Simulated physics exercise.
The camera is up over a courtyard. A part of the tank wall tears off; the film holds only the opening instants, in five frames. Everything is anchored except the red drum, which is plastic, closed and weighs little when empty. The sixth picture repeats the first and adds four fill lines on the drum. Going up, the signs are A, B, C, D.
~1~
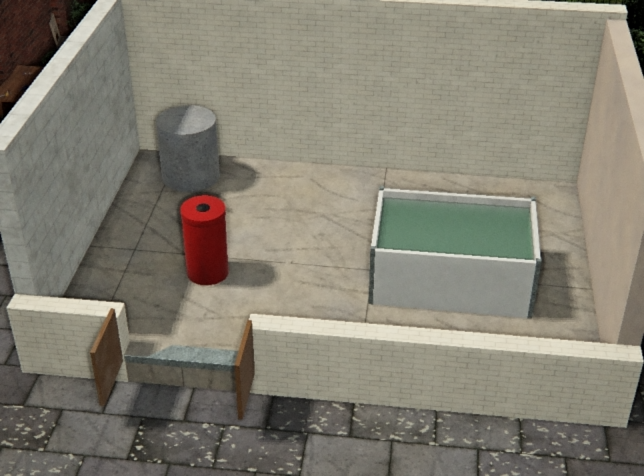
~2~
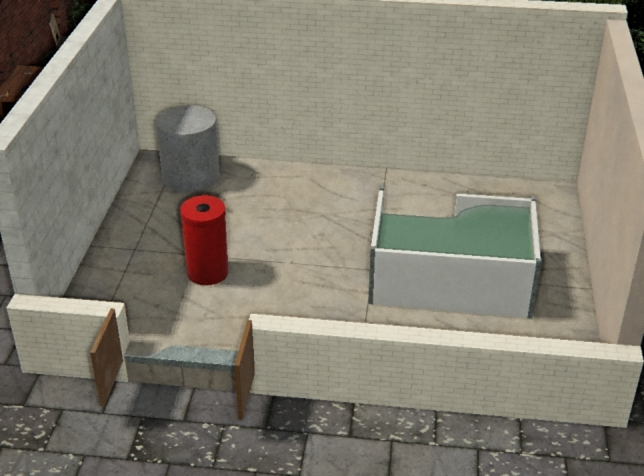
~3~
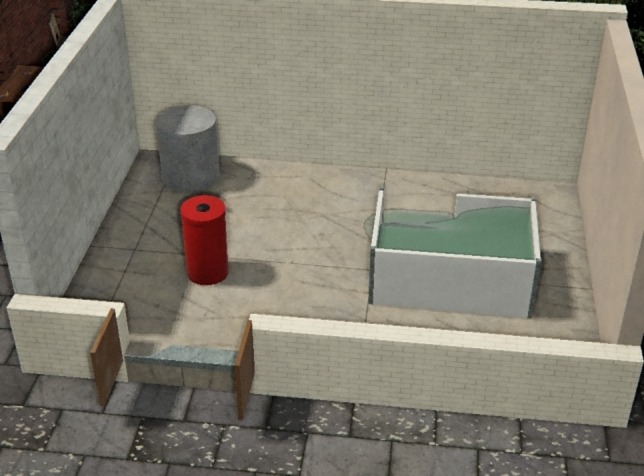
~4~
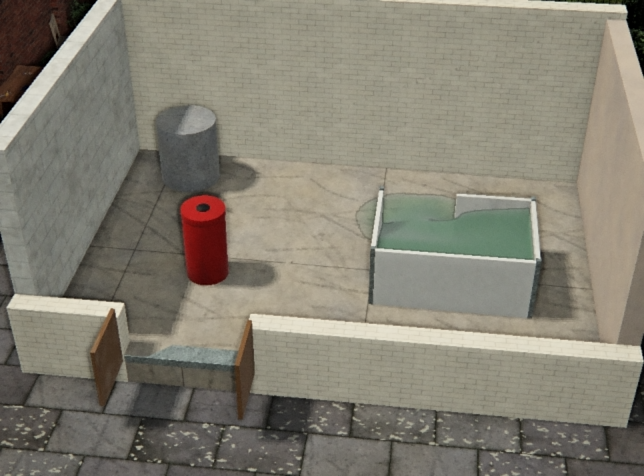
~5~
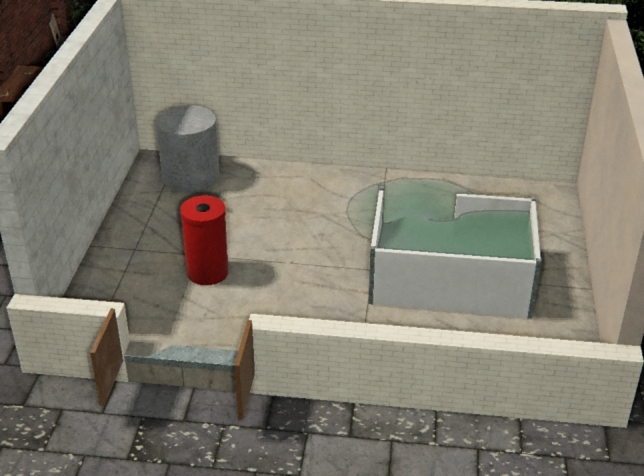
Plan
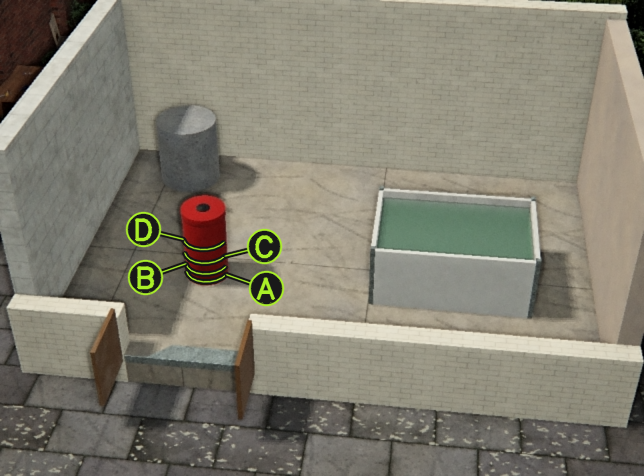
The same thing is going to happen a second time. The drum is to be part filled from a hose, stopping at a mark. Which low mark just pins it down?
Level A just does it.
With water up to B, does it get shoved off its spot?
No, not at all.
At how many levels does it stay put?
All of them.
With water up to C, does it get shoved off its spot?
No, not at all.
On the marked copy, A at (203, 281); B at (202, 273); C at (201, 263); D at (200, 249); from the bottom up A, B, C, D.
With A, it does not move.
With B, it does not move.
With C, it does not move.
With D, it does not move.
